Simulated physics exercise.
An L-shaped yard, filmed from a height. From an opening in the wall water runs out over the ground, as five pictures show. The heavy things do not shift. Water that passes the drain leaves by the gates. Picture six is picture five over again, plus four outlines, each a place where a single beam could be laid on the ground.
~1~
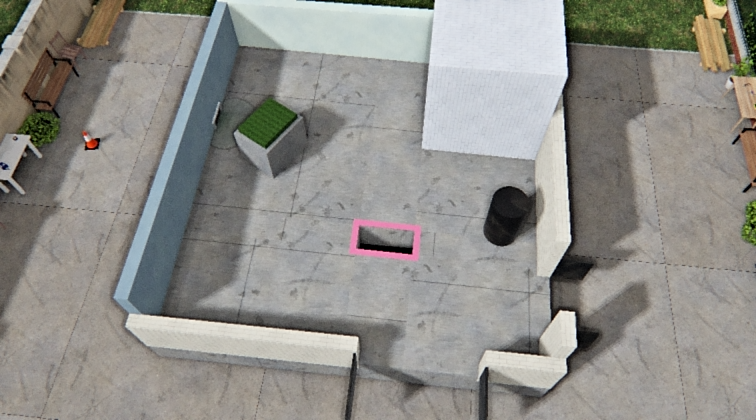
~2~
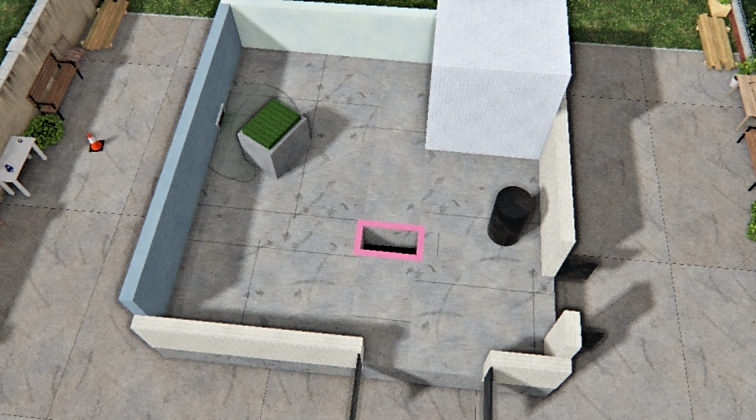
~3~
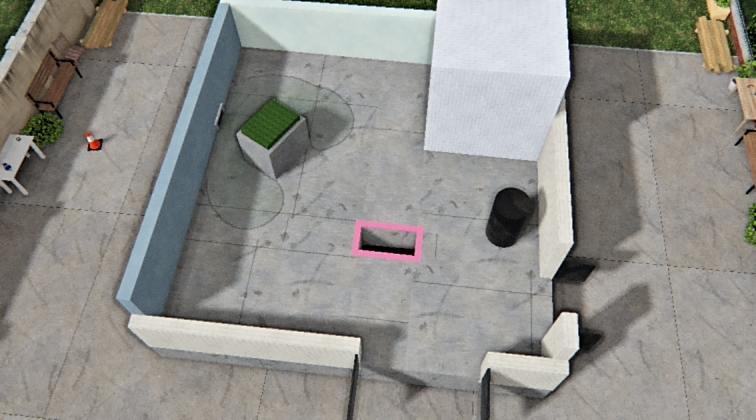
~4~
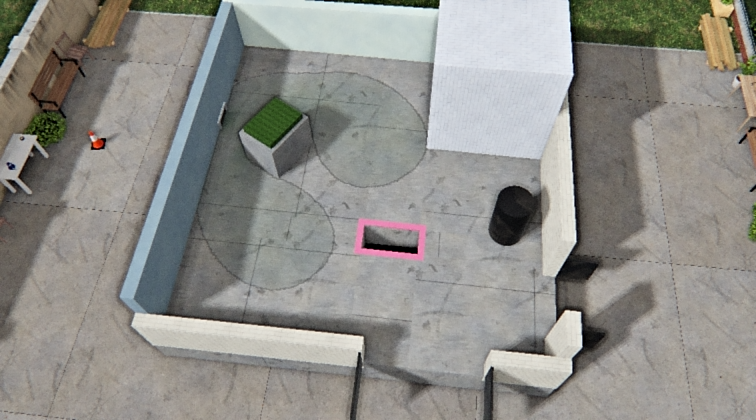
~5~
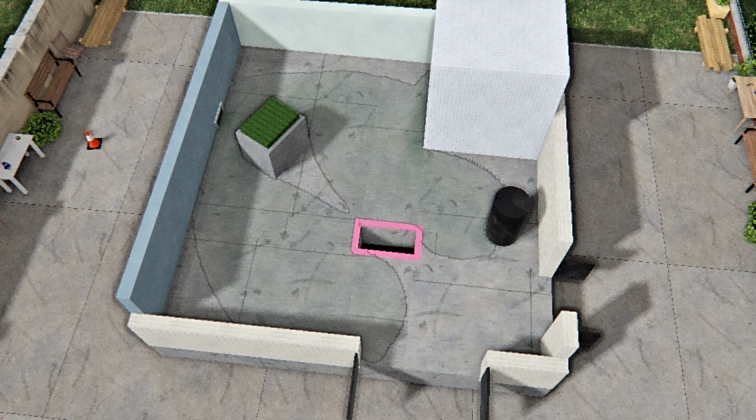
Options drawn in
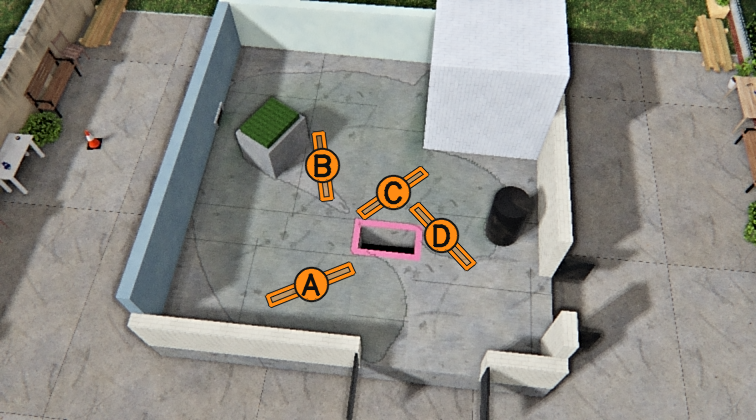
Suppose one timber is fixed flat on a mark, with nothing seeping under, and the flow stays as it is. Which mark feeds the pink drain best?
Choose A.
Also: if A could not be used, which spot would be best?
It is D.
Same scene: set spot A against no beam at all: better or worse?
It is better.
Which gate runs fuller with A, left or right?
More leaves on the right.
In orange, A from (269, 300) to (351, 268); B from (318, 133) to (326, 198); C from (361, 214) to (423, 171); D from (415, 207) to (470, 265).
For spot A, about 28 % of the stream goes into the pink drain, about 72 % out by the gates.
For spot B, about 12 % of the stream goes into the pink drain, about 88 % out by the gates.
For spot C, about 10 % of the stream goes into the pink drain, about 90 % out by the gates.
For spot D, about 16 % of the stream goes into the pink drain, about 84 % out by the gates.
